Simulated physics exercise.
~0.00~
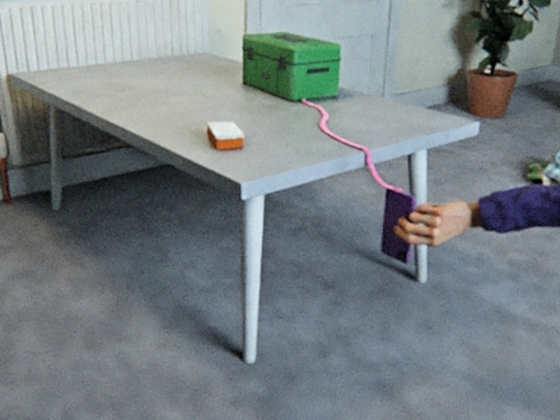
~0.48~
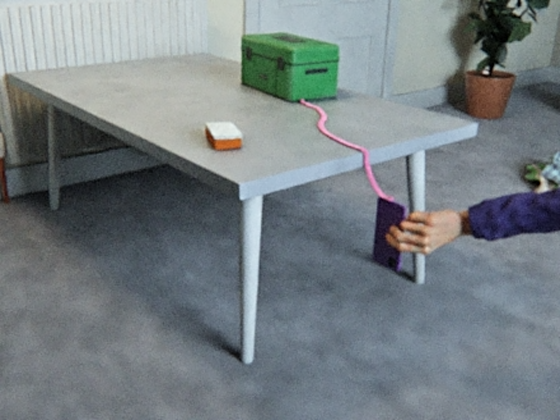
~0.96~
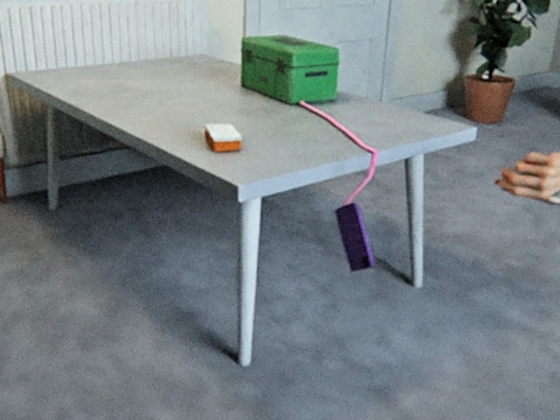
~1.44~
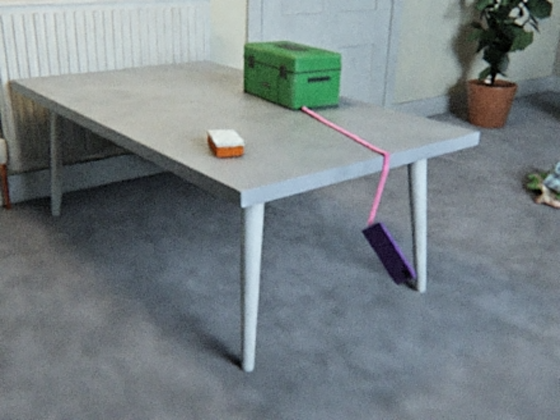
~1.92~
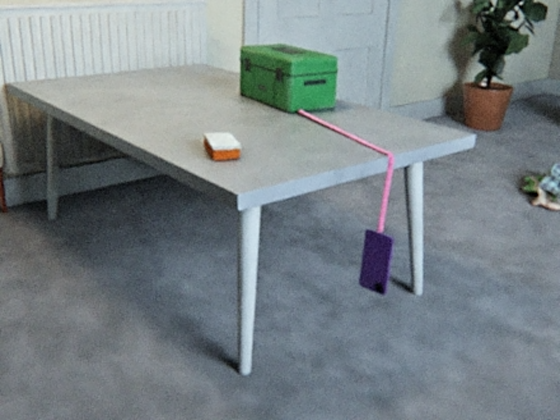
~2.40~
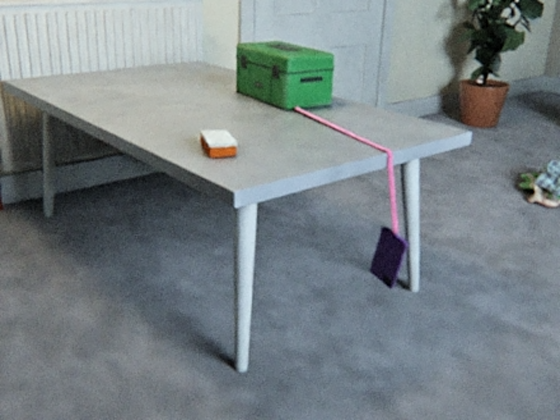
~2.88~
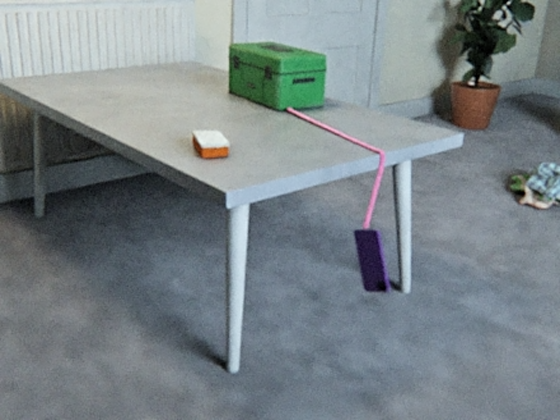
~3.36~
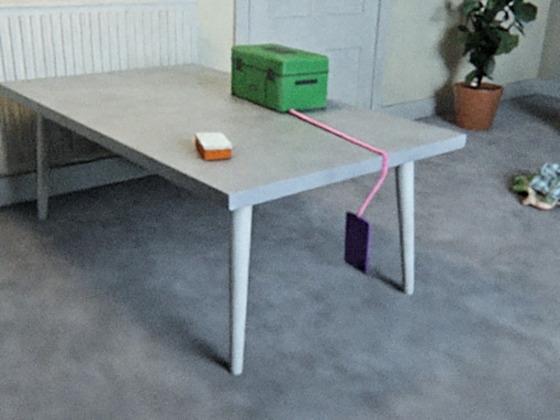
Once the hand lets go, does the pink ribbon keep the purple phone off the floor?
Yes, the ribbon holds the purple phone, which is left dangling from the table edge. The sponge stays where it is on the tabletop.
Beside a gray table, a hand releases a purple phone, which swings from a pink ribbon.
